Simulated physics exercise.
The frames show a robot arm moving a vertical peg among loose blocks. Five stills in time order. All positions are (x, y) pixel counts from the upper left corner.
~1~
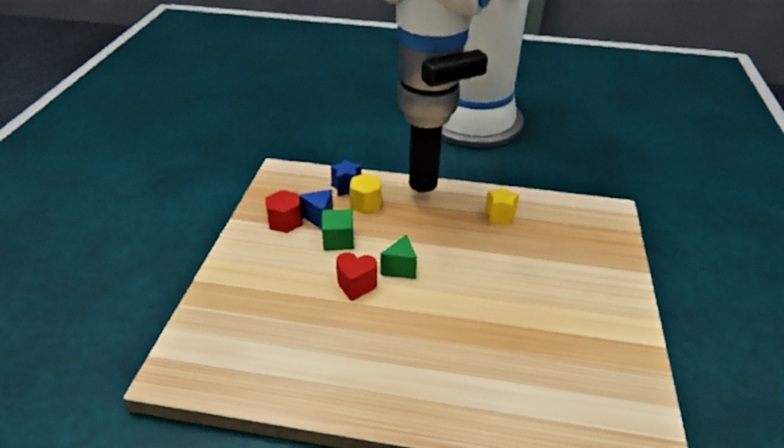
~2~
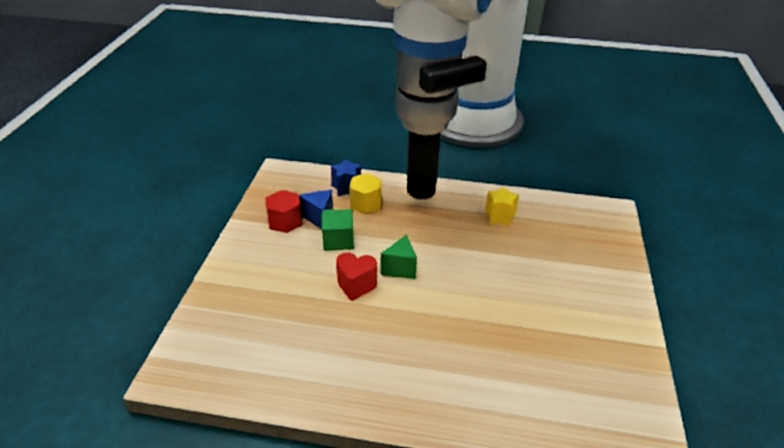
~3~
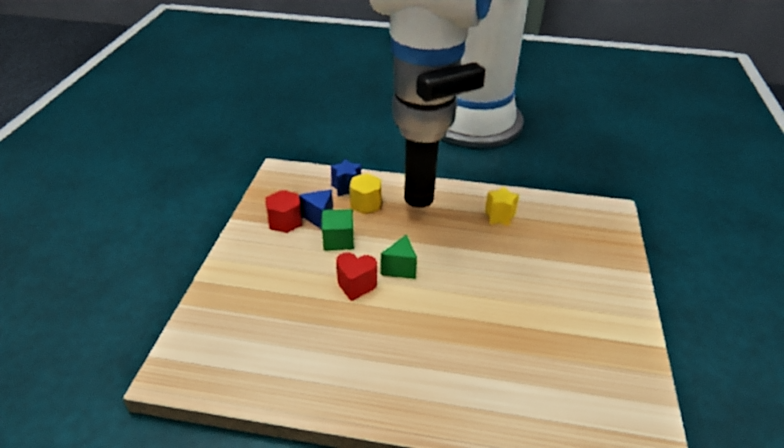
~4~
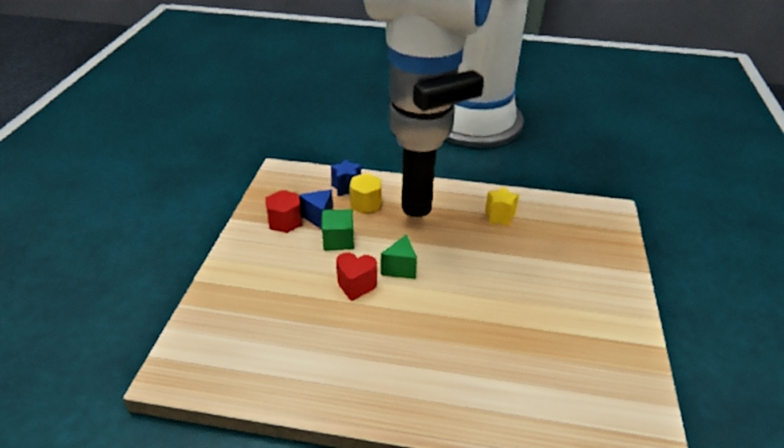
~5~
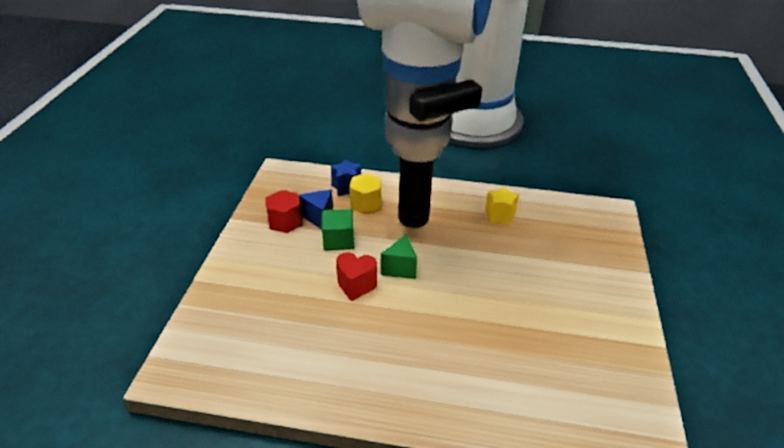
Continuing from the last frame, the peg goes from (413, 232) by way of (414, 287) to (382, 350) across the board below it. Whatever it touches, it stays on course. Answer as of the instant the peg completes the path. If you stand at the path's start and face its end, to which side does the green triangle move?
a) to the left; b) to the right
b: To the right.
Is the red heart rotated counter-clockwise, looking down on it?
It seems not.
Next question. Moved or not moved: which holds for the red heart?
It shifts position.
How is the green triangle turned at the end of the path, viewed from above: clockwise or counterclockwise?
From above, it looks like the green triangle goes clockwise.
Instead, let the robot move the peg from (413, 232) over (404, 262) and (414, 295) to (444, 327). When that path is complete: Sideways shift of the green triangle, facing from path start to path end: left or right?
It is pushed towards the right-hand side.
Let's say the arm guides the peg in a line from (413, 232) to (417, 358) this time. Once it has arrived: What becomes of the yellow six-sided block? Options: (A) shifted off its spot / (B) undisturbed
My pick is B.
The first path, step by step. One third of the way, peg (420, 255); green triangle (395, 255).
Two thirds of the way, peg (404, 293); red heart (344, 268), turned 35° clockwise; green triangle (374, 283), turned 25° clockwise.
At the end, peg (382, 336); red heart (344, 268), turned 35° clockwise; yellow six-sided block not moved; green triangle (371, 285), turned 35° clockwise.
